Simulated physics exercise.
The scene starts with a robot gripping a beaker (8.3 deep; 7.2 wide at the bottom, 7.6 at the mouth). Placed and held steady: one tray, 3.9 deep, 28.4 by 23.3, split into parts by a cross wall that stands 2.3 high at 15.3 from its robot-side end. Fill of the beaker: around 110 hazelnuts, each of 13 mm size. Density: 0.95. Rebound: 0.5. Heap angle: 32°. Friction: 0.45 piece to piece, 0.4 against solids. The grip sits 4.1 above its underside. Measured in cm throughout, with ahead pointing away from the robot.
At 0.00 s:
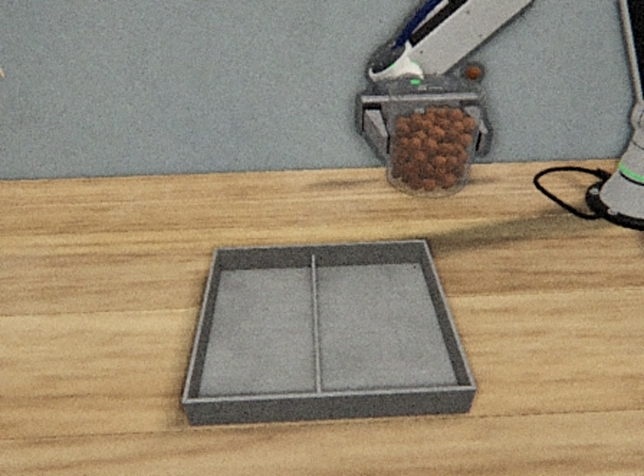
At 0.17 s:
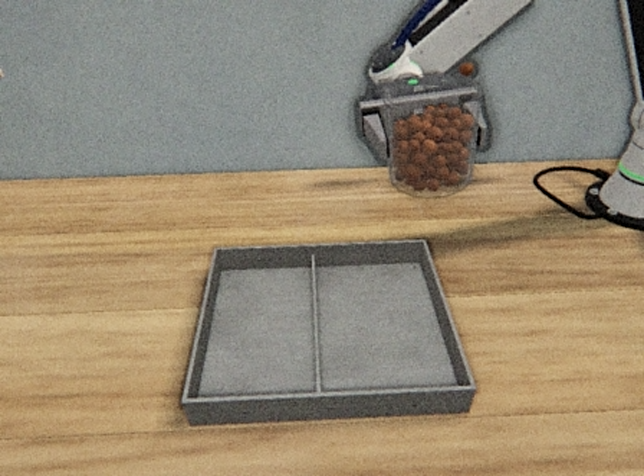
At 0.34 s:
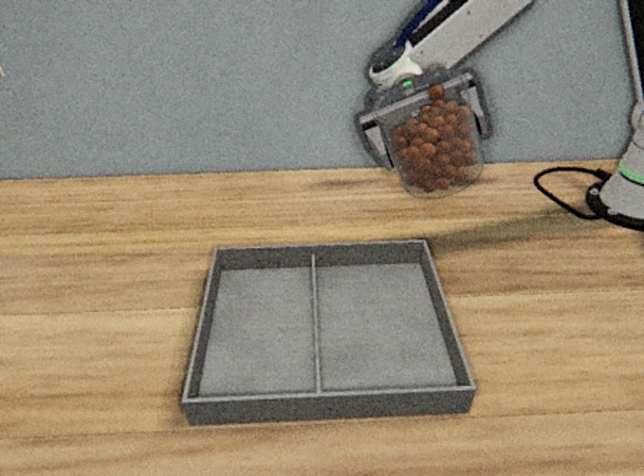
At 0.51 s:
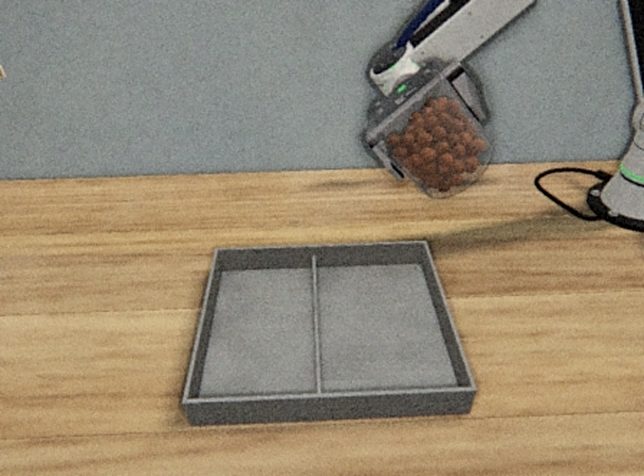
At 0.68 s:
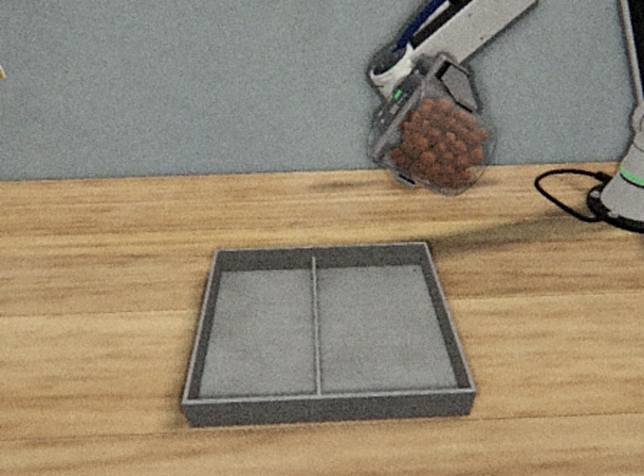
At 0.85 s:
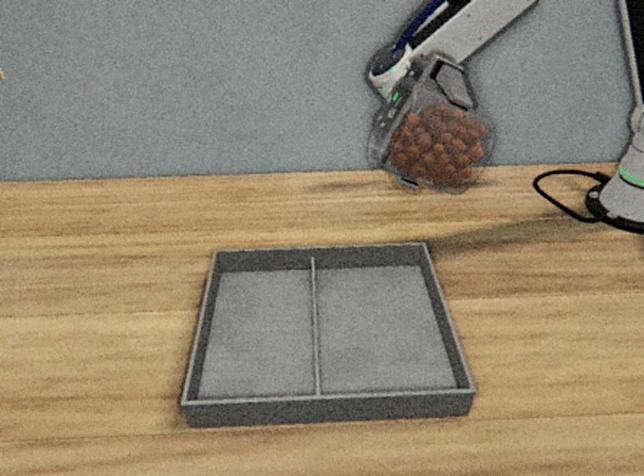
A robot arm reaching in from the upper right tilts a clear beaker of brown hazelnuts, first barely, then steadily further, while the nuts shift and resettle inside it. Below and to the left, a shallow grey tray split in two by a thin wall sits still on a pale wooden tabletop before a grey-blue wall. The fixed camera looks slightly down as the tilting slows, the beaker staying above the table.
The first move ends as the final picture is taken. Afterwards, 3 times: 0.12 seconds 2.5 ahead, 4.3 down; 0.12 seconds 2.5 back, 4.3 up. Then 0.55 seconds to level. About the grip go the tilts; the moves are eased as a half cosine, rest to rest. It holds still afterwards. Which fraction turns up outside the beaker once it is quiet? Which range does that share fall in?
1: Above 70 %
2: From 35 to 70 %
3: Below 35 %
Answer: 3.
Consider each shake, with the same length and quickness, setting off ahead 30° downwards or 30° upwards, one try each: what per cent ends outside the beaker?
You'd get some 25 per cent with the first setting and some 75 per cent with the second.
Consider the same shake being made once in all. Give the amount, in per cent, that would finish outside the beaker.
Then roughly 0 percent.
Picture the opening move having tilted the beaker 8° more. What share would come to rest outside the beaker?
It would come to roughly 20 per cent.
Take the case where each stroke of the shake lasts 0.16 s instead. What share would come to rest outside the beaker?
It would be some 0 %.
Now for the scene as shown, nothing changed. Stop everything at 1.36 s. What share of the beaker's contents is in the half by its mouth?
Around 35 percent.
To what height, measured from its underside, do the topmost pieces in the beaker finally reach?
About 7.5 cm.
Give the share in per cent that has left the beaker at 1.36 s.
About 5 per cent so far.
By 1.36 s, tilted 65° forward, highest piece 28 above the table; 104 in the beaker, 1 in the robot-side part, 1 in the far-side part, 2 in flight or on a rim.
By 1.87 s, tilted 29° forward, highest piece 28 above the table; 99 in the beaker, 6 in the far-side part, 2 in the robot-side part, 1 on the table or floor.
By 2.32 s, level, highest piece 29 above the table; 99 in the beaker, 7 in the far-side part, 1 in the robot-side part, 1 on the table or floor.
By 3.37 s, level, highest piece 29 above the table; 99 in the beaker, 7 in the far-side part, 1 in the robot-side part, 1 on the table or floor.
Final count, 99 in the beaker, 7 in the far-side part, 1 in the robot-side part, 1 on the table or floor. That is 8 % outside the beaker.
